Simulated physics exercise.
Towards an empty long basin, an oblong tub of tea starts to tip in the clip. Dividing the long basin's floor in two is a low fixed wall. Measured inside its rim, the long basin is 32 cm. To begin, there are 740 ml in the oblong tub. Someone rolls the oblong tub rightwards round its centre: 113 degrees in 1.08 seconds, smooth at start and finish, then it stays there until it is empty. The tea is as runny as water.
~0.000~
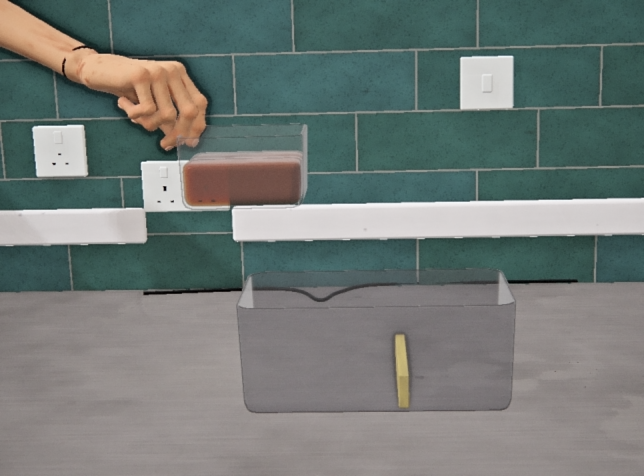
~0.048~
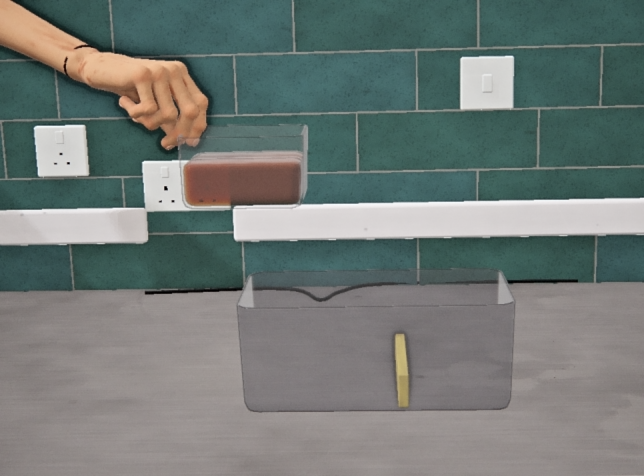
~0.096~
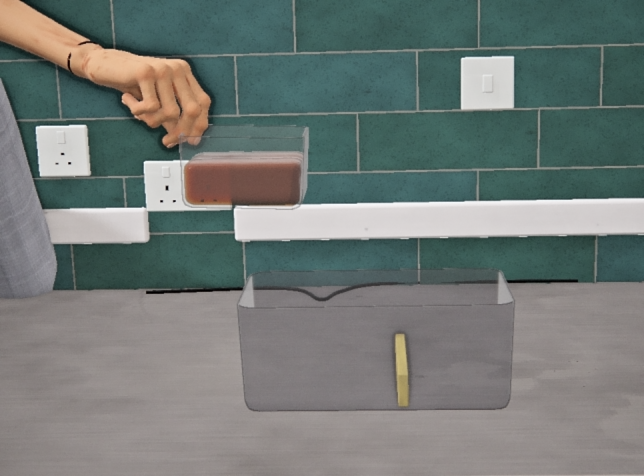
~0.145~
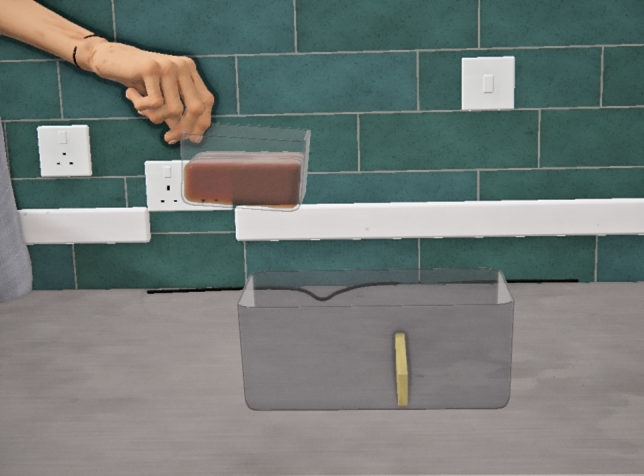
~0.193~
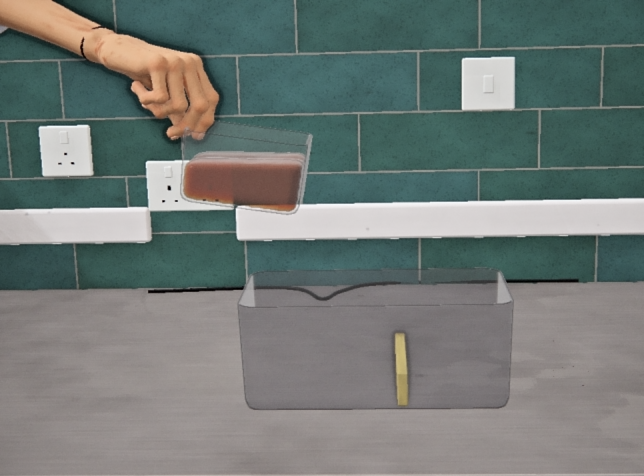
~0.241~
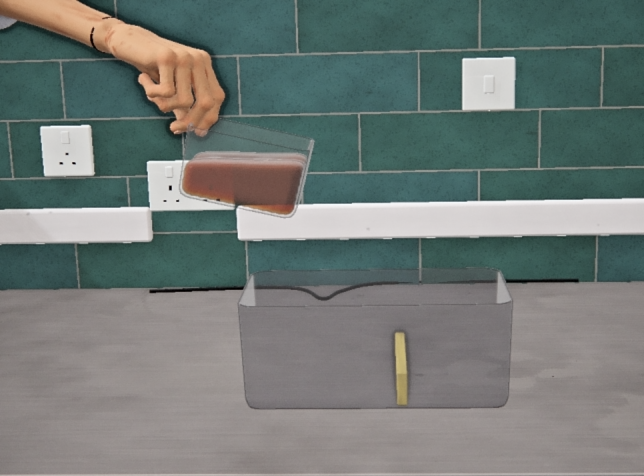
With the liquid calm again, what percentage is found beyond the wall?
Beyond the wall there is roughly 6 percent.
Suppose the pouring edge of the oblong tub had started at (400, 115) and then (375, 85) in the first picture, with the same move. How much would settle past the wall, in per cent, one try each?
The first try gives around 90 percent, the second around 80 percent.
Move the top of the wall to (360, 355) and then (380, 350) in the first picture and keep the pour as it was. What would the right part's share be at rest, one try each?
It comes to 55 per cent, and then 25 per cent.
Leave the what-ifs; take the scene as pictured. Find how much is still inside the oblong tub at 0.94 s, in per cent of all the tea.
About 10 percent.
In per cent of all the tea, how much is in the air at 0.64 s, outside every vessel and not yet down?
Roughly 34 percent.
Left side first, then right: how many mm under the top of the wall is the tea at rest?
The left side gives some 18 mm, the right side some 40 mm.
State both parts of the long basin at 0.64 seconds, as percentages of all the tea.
I'd say about 7 left and about 0 right.
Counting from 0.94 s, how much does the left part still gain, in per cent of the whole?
18 %.
Then, 0.64 s in, the tilt is 73° and 58 per cent is still to pour, 7 is left of the wall and 0 right of it.
Then, 0.94 s in, the tilt is 108° and 11 per cent is still to pour, 76 is left of the wall and 2 right of it.
Then, 1.25 s in, the tilt is 113° and 0 per cent is still to pour, 93 is left of the wall and 6 right of it.
Then, 1.58 s in, the tilt is 113° and 0 per cent is still to pour, 93 is left of the wall and 6 right of it.
Finally, 93 per cent lies left of the wall, 6 right of it and 1 outside.
